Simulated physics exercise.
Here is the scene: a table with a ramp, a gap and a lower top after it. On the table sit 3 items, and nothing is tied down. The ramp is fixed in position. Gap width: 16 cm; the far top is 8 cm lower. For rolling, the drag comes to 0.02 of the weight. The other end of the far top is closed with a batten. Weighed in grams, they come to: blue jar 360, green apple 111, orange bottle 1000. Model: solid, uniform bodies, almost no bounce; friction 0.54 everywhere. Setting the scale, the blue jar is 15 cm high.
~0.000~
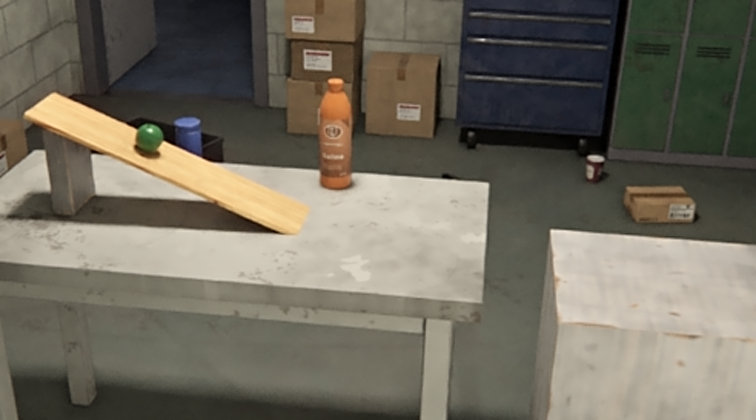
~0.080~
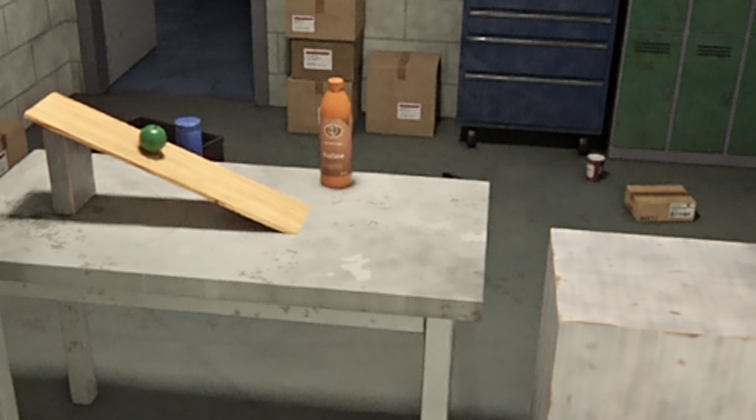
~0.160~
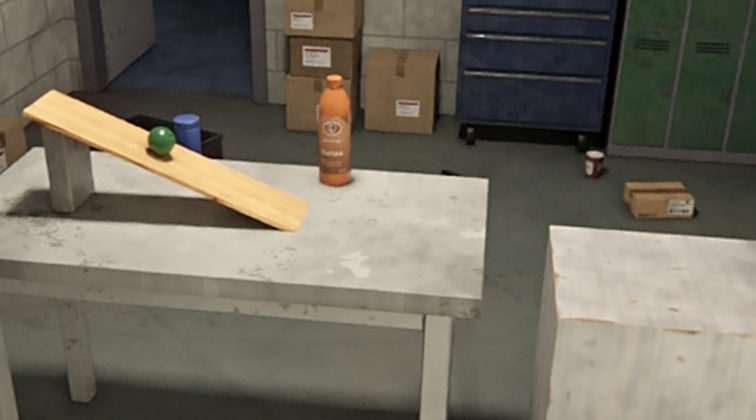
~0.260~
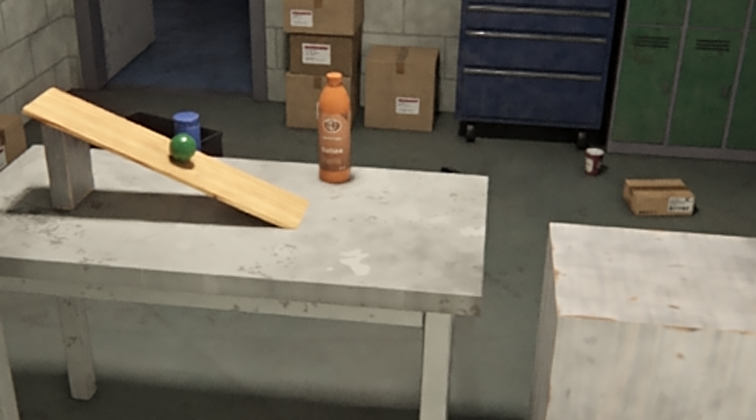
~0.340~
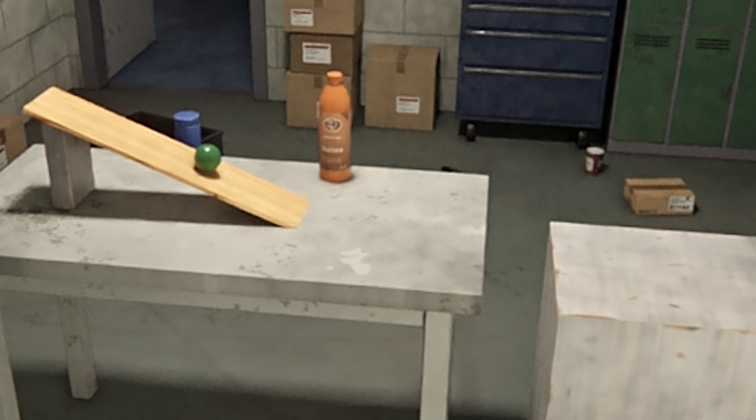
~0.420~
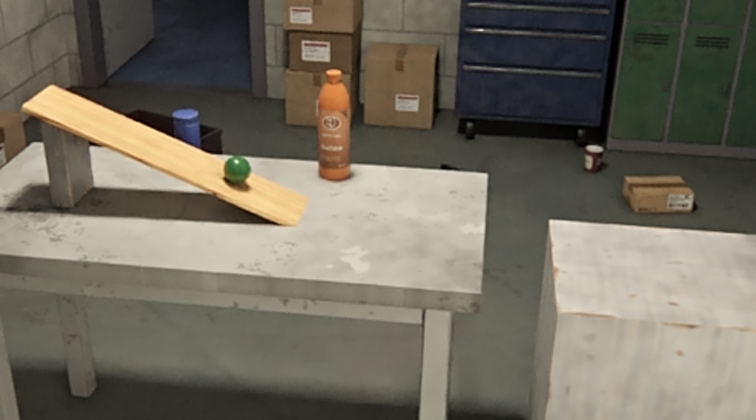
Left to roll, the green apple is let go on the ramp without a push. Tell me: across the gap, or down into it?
Across.
Around 0.62 s, 33 cm of run left; green apple near (340, 202).
Around 0.82 s, 8 cm of run left; green apple near (453, 211).
Around 1.12 s, 30 cm past the table's edge; green apple near (619, 255).
Around 1.32 s, 55 cm past the table's edge; green apple near (730, 263).
Finally (1.5 s), 64 cm past the table's edge; the bystanders still in place (within 8 cm).
